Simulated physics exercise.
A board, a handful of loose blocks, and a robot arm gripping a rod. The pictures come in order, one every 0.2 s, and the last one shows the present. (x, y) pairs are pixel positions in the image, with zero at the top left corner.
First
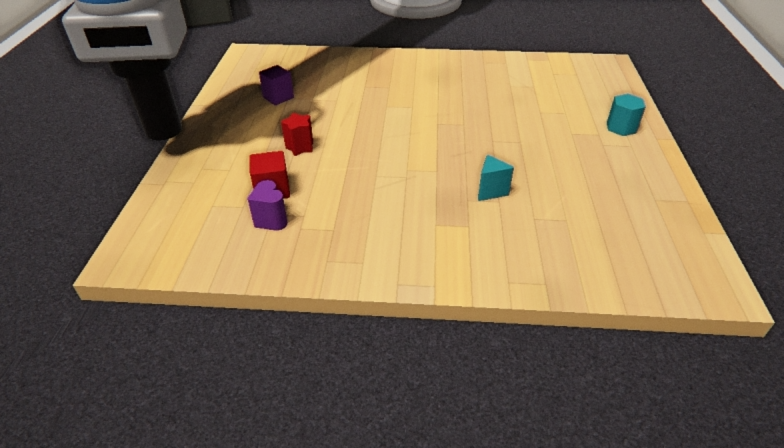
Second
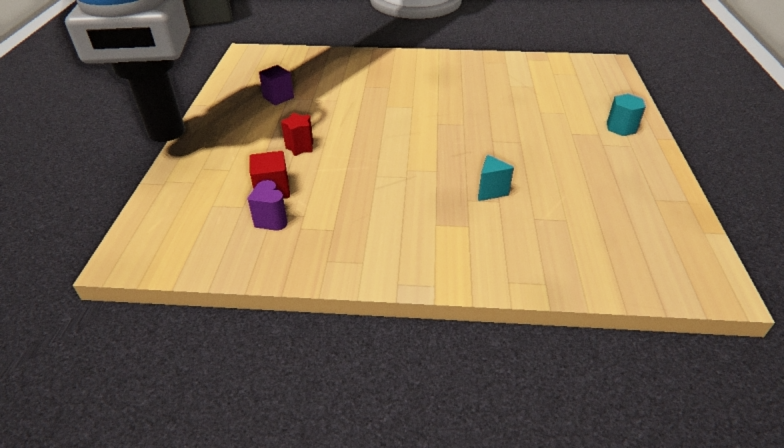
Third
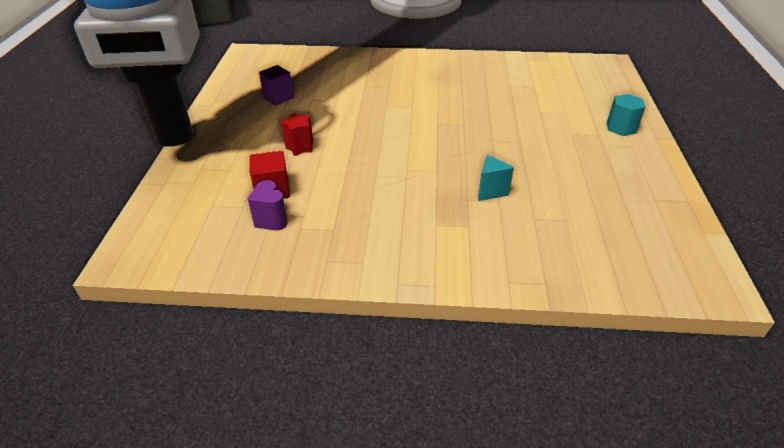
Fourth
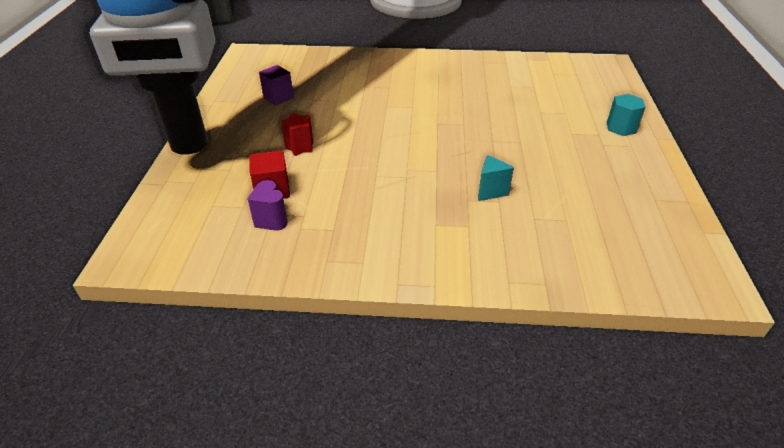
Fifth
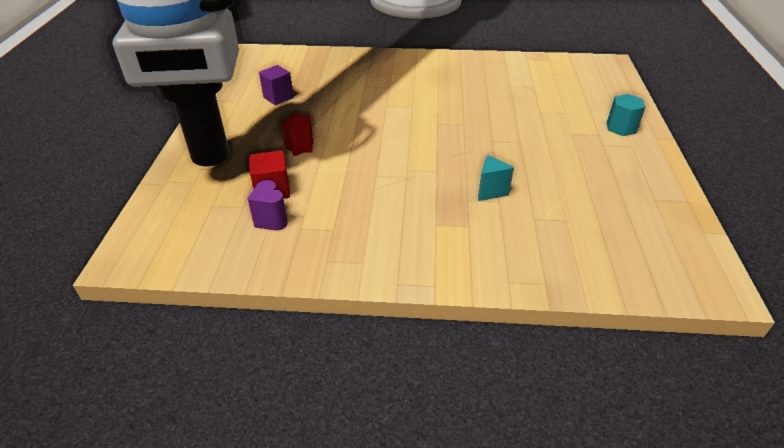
The robot arm moves its dark rod right and slightly nearer beside the still blocks.
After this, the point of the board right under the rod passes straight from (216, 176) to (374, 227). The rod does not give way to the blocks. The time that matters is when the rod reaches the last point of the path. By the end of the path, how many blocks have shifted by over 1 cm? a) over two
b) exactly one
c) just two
b.
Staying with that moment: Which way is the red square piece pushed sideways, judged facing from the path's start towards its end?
It slides leftward.
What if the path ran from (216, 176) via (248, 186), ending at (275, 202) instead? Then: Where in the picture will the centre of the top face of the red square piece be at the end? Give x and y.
That would be at about pixel (310, 173).
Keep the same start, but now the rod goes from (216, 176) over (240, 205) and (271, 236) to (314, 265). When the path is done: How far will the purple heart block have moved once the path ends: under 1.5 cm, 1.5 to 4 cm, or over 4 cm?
More than 4 cm.
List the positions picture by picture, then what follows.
The first frame shows lower end of the rod (164, 131), tops of blocks, purple heart block (266, 192), red square piece (267, 162).
The second frame shows rod (167, 132), blocks as before.
The third frame shows rod (175, 137), blocks as before.
The fourth frame shows rod (190, 145), blocks as before.
The fifth frame shows rod (211, 156), purple heart block (266, 192), red square piece (267, 162).
On the path given first. One third of the way, rod (263, 171); red square piece (298, 168), turned 15° clockwise.
Two thirds of the way, rod (316, 188); red square piece (355, 182).
At the end, rod (374, 206); purple heart block not moved; red square piece (413, 192), turned 15° anticlockwise.
